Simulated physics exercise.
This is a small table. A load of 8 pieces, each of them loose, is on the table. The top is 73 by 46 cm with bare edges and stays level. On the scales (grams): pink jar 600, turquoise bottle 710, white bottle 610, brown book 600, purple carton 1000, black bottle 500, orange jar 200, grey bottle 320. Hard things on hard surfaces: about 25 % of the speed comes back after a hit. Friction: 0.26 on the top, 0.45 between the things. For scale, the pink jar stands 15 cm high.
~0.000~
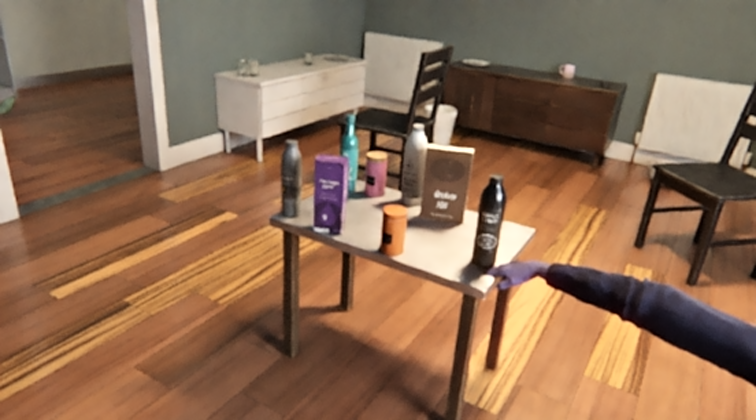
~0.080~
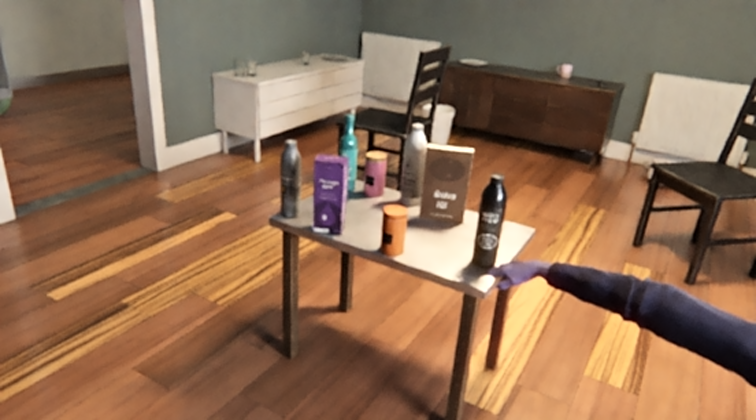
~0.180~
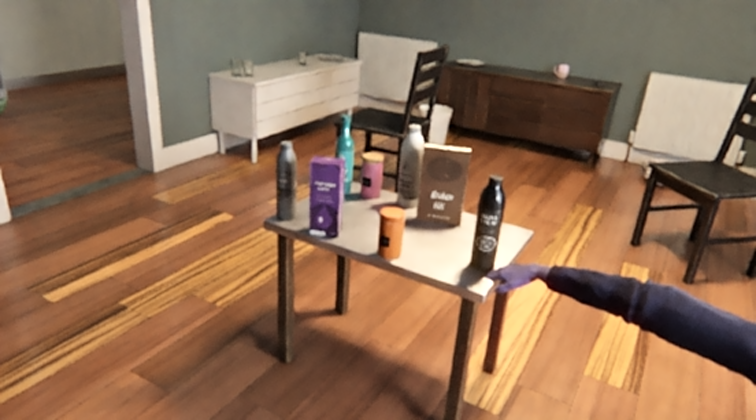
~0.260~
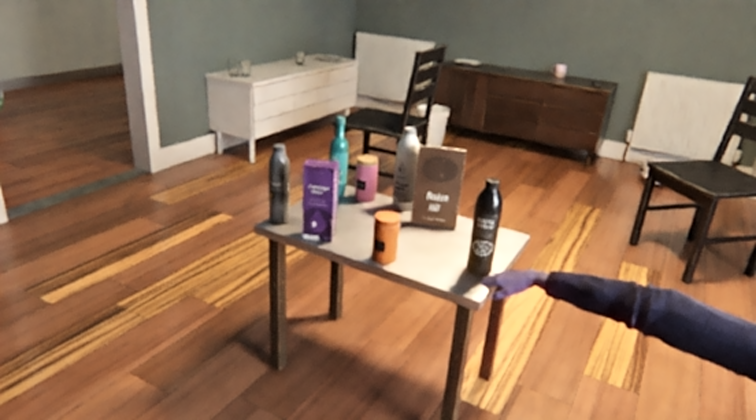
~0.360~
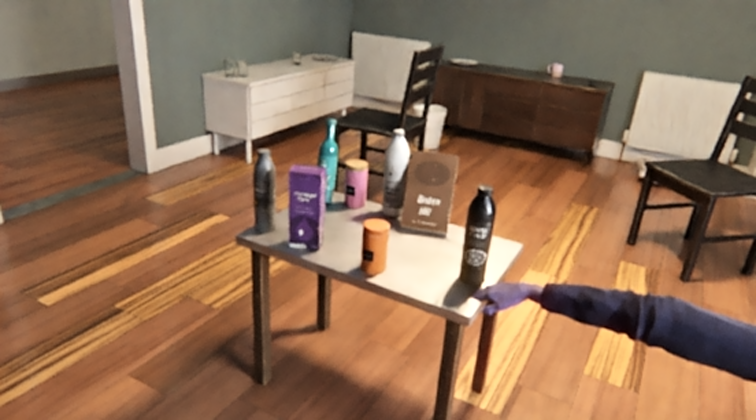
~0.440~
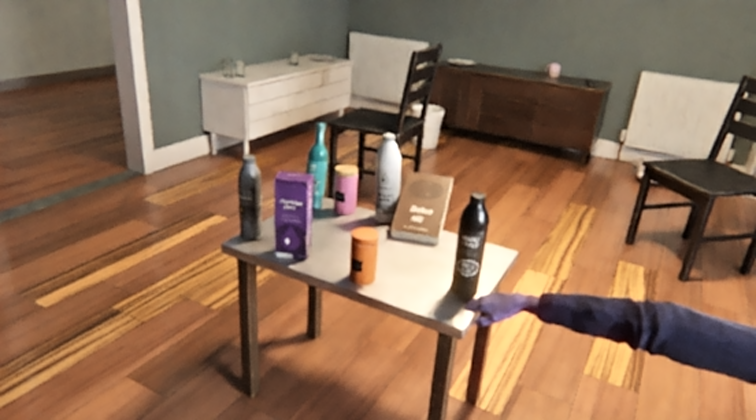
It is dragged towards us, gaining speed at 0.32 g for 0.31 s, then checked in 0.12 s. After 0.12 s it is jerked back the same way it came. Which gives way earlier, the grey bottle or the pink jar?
Of the two named, the former: The grey bottle.
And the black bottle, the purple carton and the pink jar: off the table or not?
The black bottle finishes off the table; the purple carton ends off the table; the pink jar is still on the table.
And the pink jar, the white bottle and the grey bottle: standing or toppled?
The pink jar keeps standing; the white bottle falls over; the grey bottle tips over.
Around 0.64 s, table shifted 21 cm; purple carton and orange jar now off the table; grey bottle at 4° to upright near (228, 208); pink jar shifted 5 cm near (331, 198).
Around 0.84 s, table shifted 13 cm; grey bottle now off the table; pink jar shifted 12 cm near (334, 197); turquoise bottle on its side.
Around 1.04 s, black bottle now off the table; pink jar shifted 14 cm near (351, 187); turquoise bottle on its side.
Around 1.44 s, brown book now off the table; pink jar shifted 11 cm near (357, 183); turquoise bottle on its side.
Finally (1.9 s), off the table, brown book, purple carton, black bottle, orange jar and grey bottle; on their side or leaning hard on the table, turquoise bottle and white bottle; not toppled but over 5 cm from the start, pink jar. Final places as that camera would see them, pink jar near (357, 183). Grey bottle went at 0.66 s; pink jar was never lost.
